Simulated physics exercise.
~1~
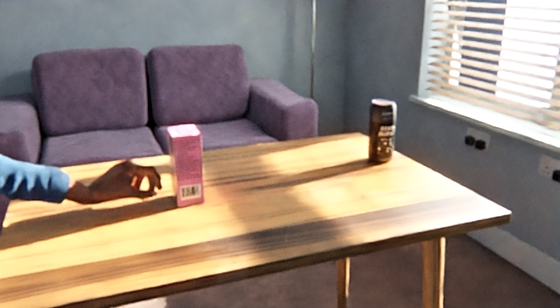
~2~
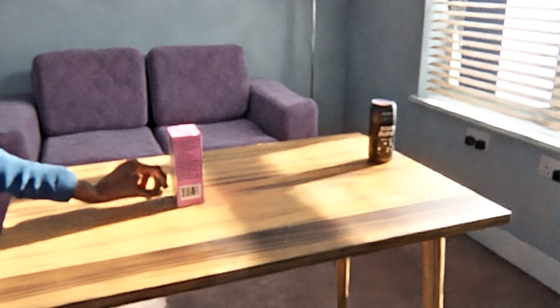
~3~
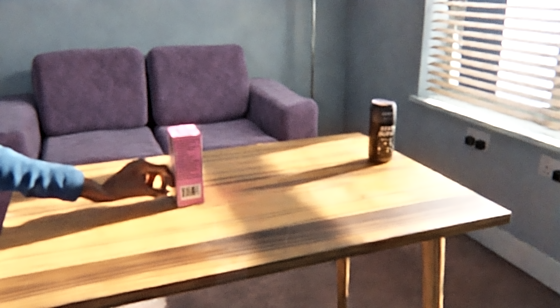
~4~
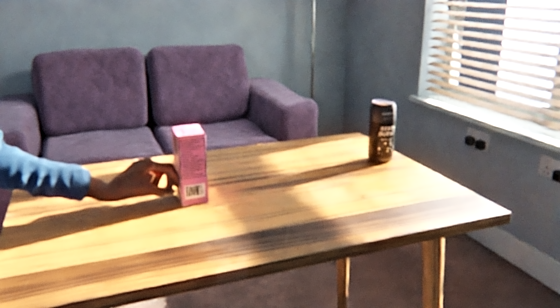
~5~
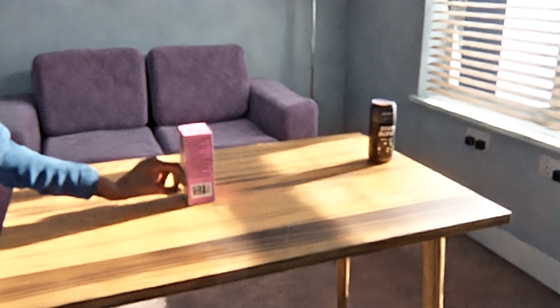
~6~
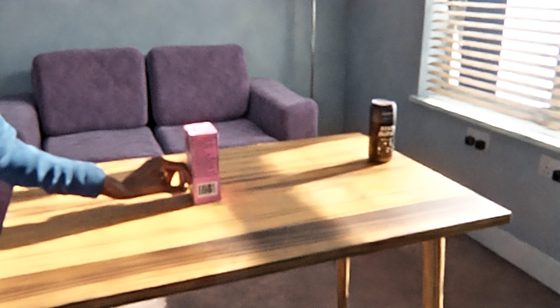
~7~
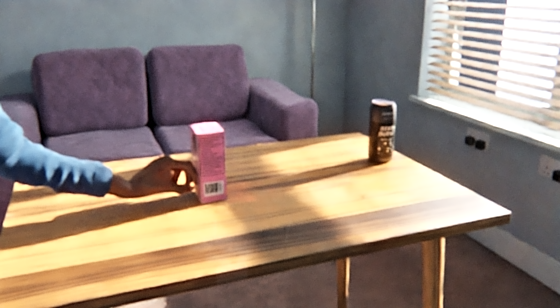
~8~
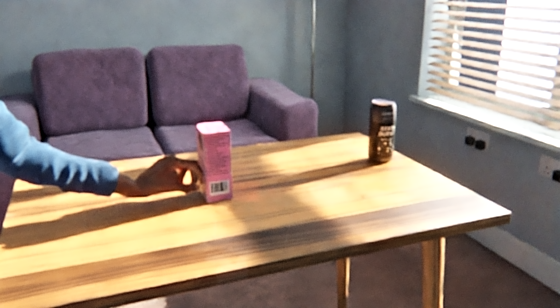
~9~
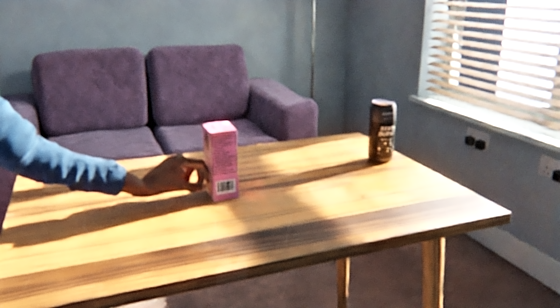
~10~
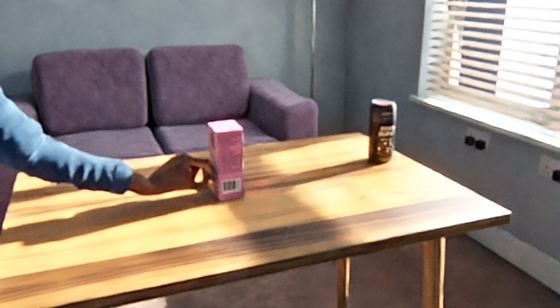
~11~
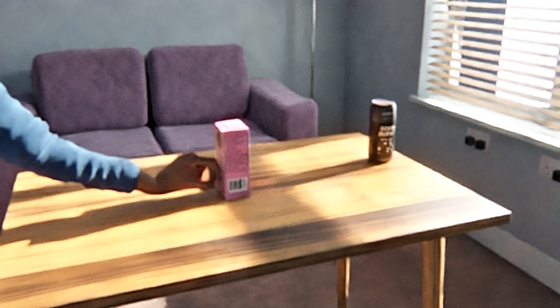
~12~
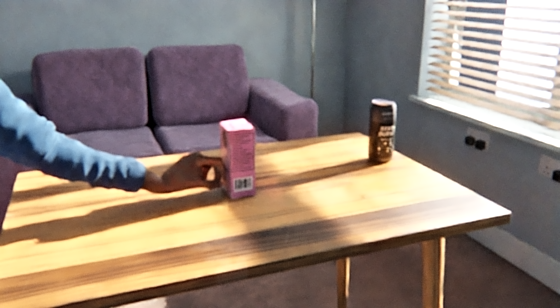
A hand in a blue sleeve reached in from the left and gently pushed a pink carton a short way to the right across a wooden table, and the carton stayed upright, ending closer to a black can that never moved.
